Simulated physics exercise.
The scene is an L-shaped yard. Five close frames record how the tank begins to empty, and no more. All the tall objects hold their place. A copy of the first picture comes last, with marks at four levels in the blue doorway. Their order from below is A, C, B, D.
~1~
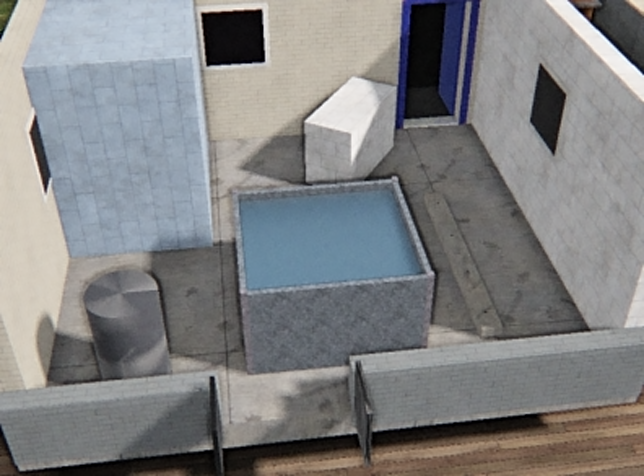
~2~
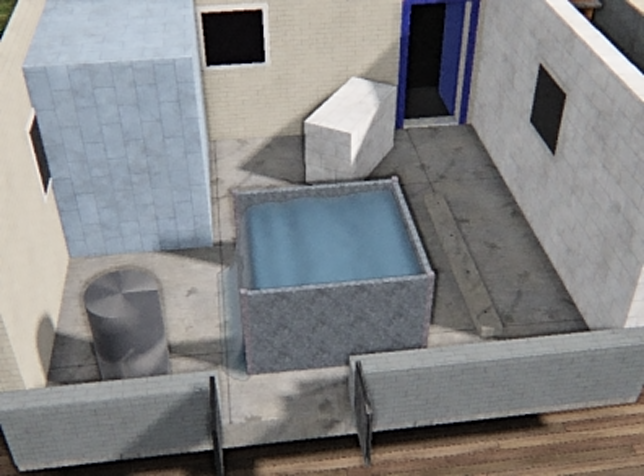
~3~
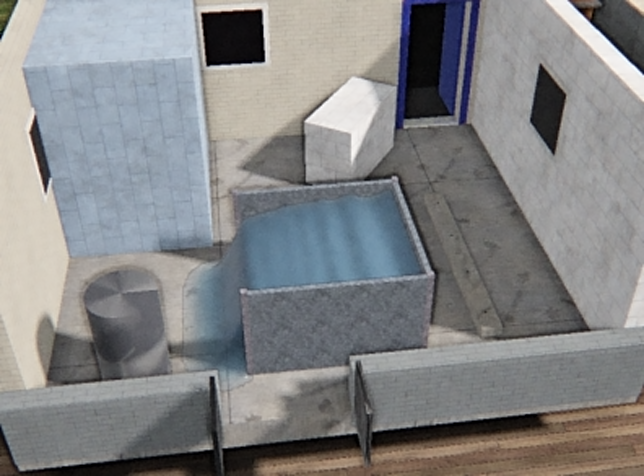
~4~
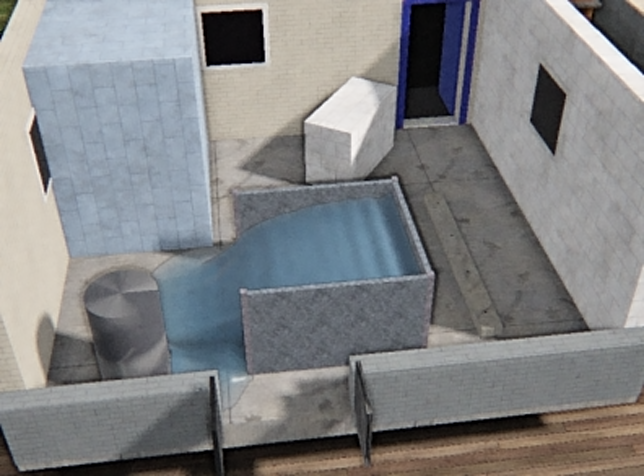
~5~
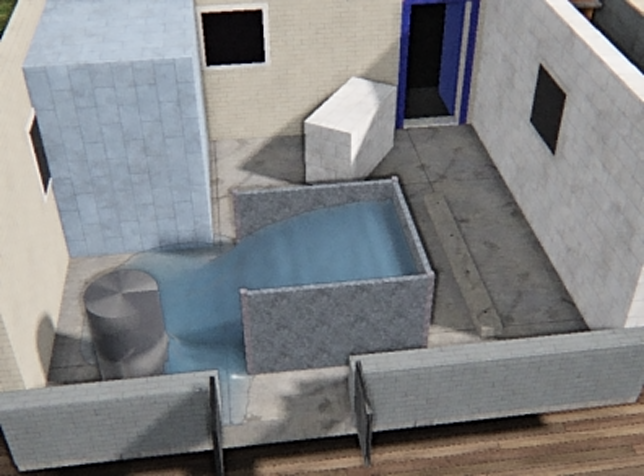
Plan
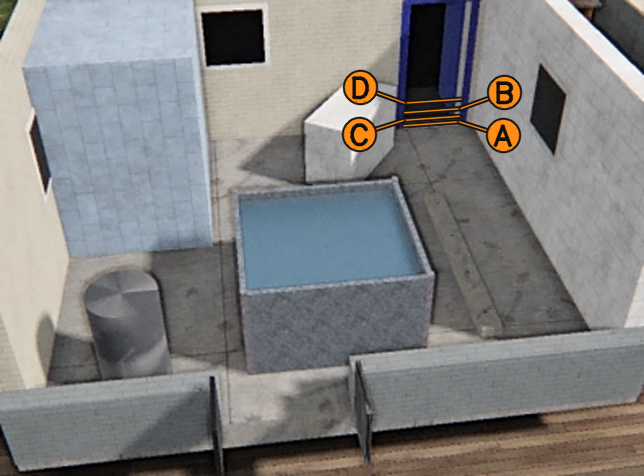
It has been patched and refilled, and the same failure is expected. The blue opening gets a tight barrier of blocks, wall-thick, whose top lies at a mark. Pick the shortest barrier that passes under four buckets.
C will do.
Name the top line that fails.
That would be A.
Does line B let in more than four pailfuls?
No, not at all.
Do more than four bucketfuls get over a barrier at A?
Yes, it does.
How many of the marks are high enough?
Three of the four.
In orange, A at (431, 123); B at (432, 110); C at (431, 118); D at (433, 101); from the bottom up A, C, B, D.
Choosing A, some 20 bucketfuls get in.
Choosing B, nothing gets over.
Choosing C, a bucket or two gets in.
Choosing D, nothing gets over.
